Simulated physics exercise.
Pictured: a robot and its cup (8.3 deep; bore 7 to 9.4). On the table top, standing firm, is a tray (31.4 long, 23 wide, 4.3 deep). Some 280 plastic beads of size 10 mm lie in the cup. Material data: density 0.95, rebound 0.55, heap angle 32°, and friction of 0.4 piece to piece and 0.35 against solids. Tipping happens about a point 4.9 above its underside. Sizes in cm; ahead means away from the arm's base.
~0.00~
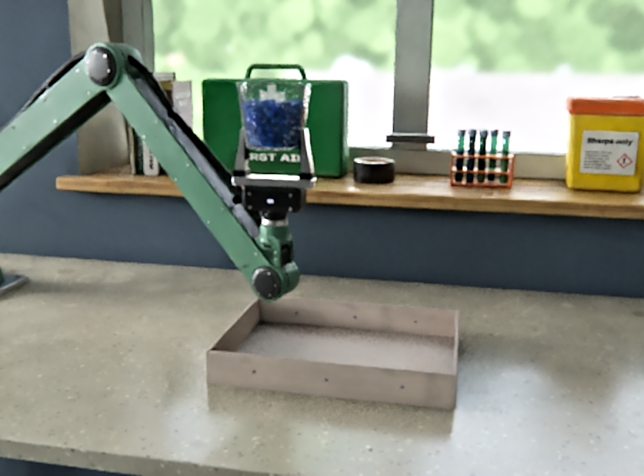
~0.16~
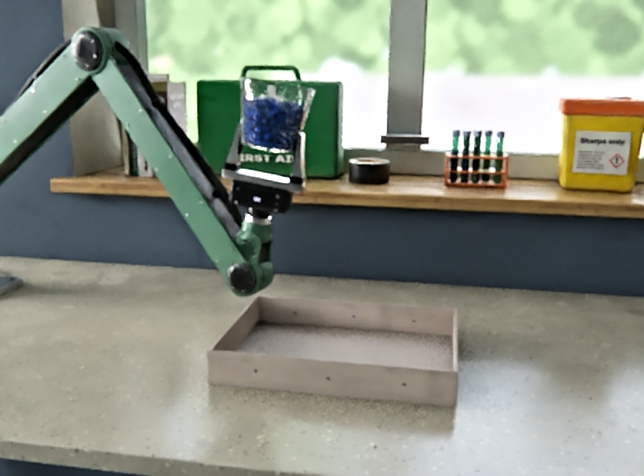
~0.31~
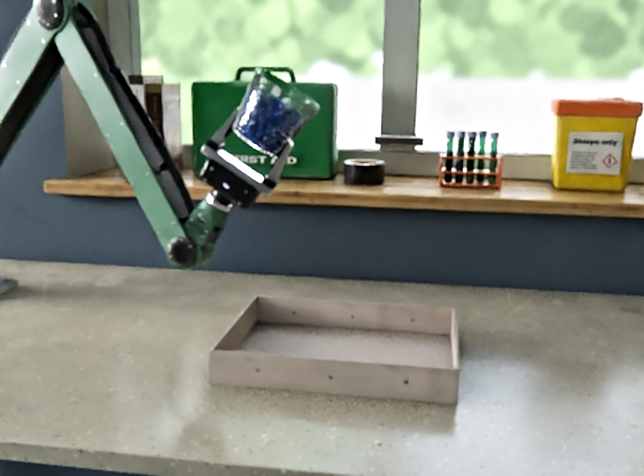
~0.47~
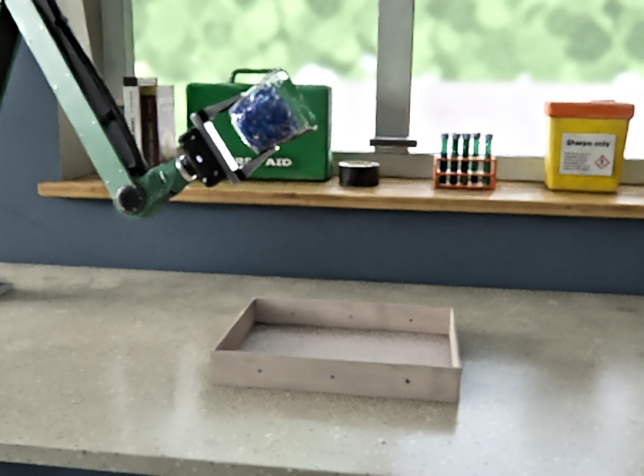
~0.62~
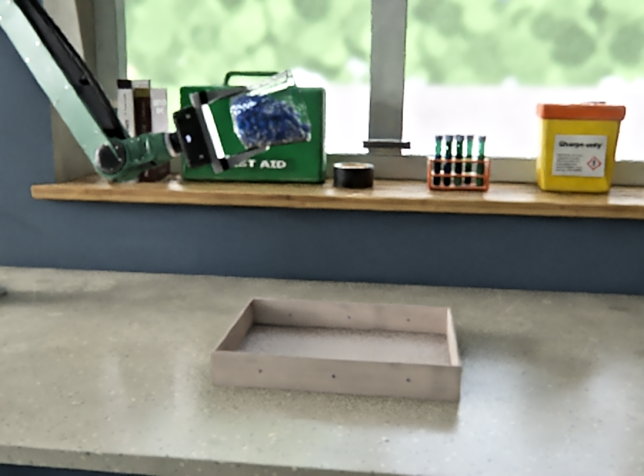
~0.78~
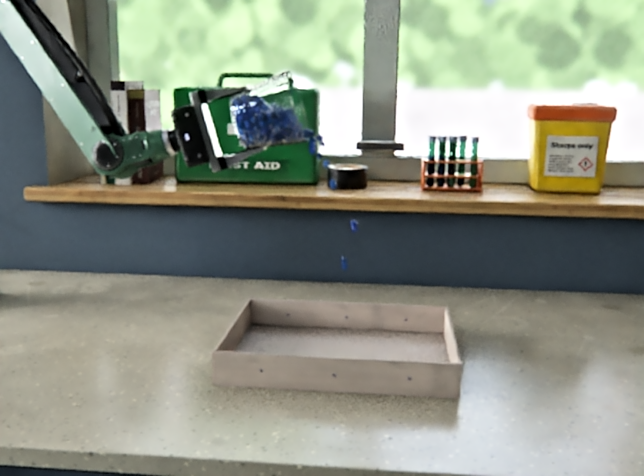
We see a green robot arm holding a clear cup of blue beads above a counter with a shallow open tray; the arm tilts the cup rightward until it lies nearly sideways, and a few beads drop from it.
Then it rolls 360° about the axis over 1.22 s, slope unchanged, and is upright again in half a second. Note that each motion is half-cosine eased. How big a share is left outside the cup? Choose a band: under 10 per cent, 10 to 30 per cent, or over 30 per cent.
Band: Over 30 per cent.
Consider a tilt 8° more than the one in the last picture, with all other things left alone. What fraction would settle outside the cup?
In that case I'd expect around 70 per cent.
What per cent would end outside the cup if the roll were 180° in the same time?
In that case you'd get close to 35 per cent.
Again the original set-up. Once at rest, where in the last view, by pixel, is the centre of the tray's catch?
I'd mark it about (383, 354) in the last picture.
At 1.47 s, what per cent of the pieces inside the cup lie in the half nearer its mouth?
Something near 40 in a hundred.
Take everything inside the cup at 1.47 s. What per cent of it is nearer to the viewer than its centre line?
Some 30 percent of the contents is nearer the viewer than the centre line.
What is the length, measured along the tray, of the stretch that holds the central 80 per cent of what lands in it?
I'd put it at around 24 cm.
By 1.47 s, tipped 74°, highest piece 37 above the table; 214 in the cup, 33 in the tray, 30 in flight or on a rim.
By 2.16 s, tipped 58°, highest piece 35 above the table; 152 in the cup, 117 in the tray, 2 on the table or floor, 6 in flight or on a rim.
By 2.70 s, upright, highest piece 36 above the table; 151 in the cup, 123 in the tray, 3 on the table or floor.
By 3.40 s, upright, highest piece 36 above the table; 151 in the cup, 123 in the tray, 3 on the table or floor.
Final count, 151 in the cup, 123 in the tray, 3 on the table or floor. That is 45 % outside the cup.
